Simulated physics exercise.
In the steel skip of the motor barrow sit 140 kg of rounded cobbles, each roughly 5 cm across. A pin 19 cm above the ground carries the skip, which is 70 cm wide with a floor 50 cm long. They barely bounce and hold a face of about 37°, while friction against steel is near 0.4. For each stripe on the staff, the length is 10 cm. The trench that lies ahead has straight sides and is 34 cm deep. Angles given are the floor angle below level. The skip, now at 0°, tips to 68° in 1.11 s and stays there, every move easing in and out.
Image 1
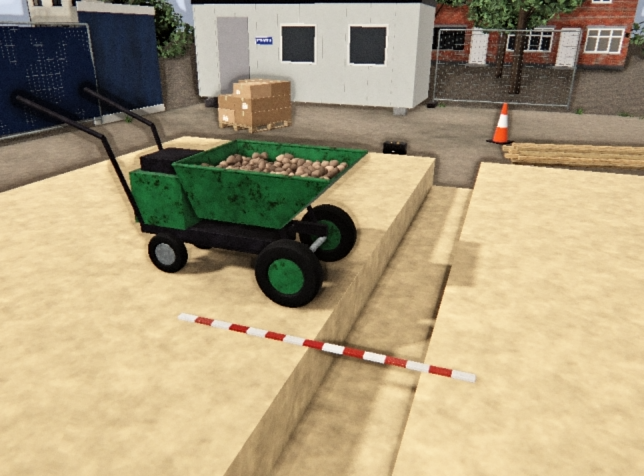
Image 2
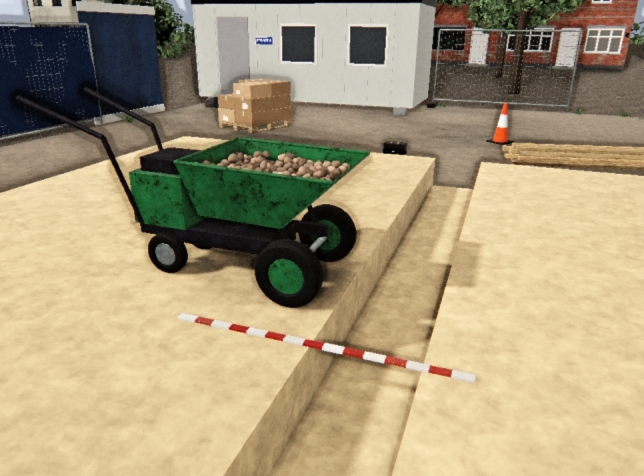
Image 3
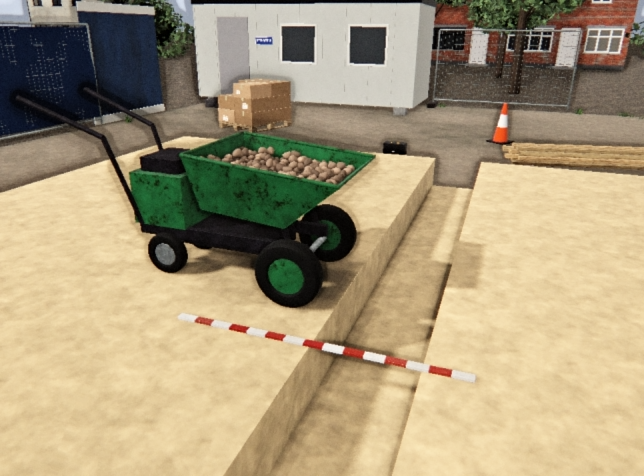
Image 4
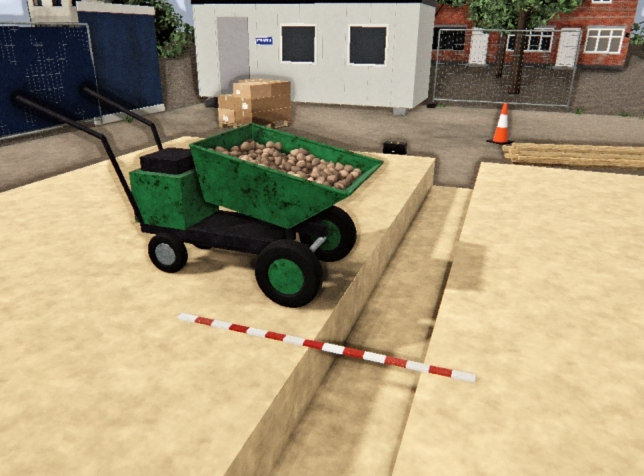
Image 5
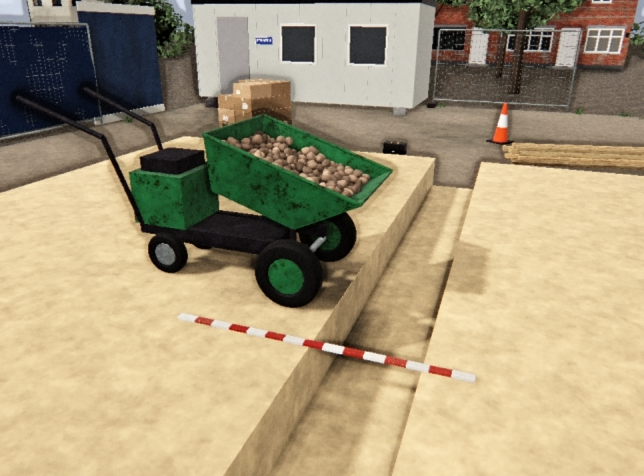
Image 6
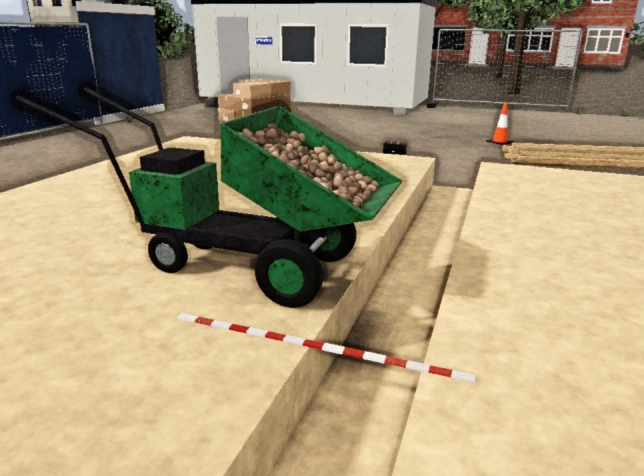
A green motor barrow loaded with brown cobbles stood beside a straight trench while its skip tilted forward, slowly at first, its back end rising and its front lip lowering toward the right.
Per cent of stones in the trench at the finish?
About 54 %.
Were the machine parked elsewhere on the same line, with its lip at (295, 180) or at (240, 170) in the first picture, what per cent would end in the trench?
It'd be around 95 per cent and after that around 100 per cent.
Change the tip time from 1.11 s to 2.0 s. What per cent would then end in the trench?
Then roughly 65 percent.
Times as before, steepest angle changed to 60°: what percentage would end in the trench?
Trench share: Approx. 65%.
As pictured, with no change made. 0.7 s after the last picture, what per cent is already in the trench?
About 20 per cent by then.
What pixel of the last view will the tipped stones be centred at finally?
Their centre sits close to (433, 332).
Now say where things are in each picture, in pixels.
In the first picture, lip at (330, 182), floor tilted 0°, highest stones at (285, 164).
In the second picture, the skip is at 1°, its lip at (333, 183); the top of the load is at (271, 160).
In the third picture, lip at (340, 187), floor tilted 5°, highest stones at (252, 154).
In the fourth picture, the skip is at 11°, its lip at (350, 195); the top of the load is at (253, 147).
In the fifth picture, lip at (361, 205), floor tilted 18°, highest stones at (259, 141).
In the sixth picture, lip at (372, 219), floor tilted 26°, highest stones at (270, 134).
Then, 0.4 s after the last picture the floor is at 57°, 100 % in the skip; the foremost stones are at (396, 247).
Then, 0.7 s after the last picture the floor is at 68°, 64 % in the skip, 18 % in the trench, 18 % past the trench; the foremost stones are at (480, 312).
Then, 1.1 s after the last picture the floor is at 68°, 21 % in the skip, 34 % in the trench, 45 % past the trench; the foremost stones are at (587, 313).
Then, 3.0 s after the last picture the floor is at 68°, 0 % in the skip, 54 % in the trench, 46 % past the trench; the foremost stones are past the picture's edge.
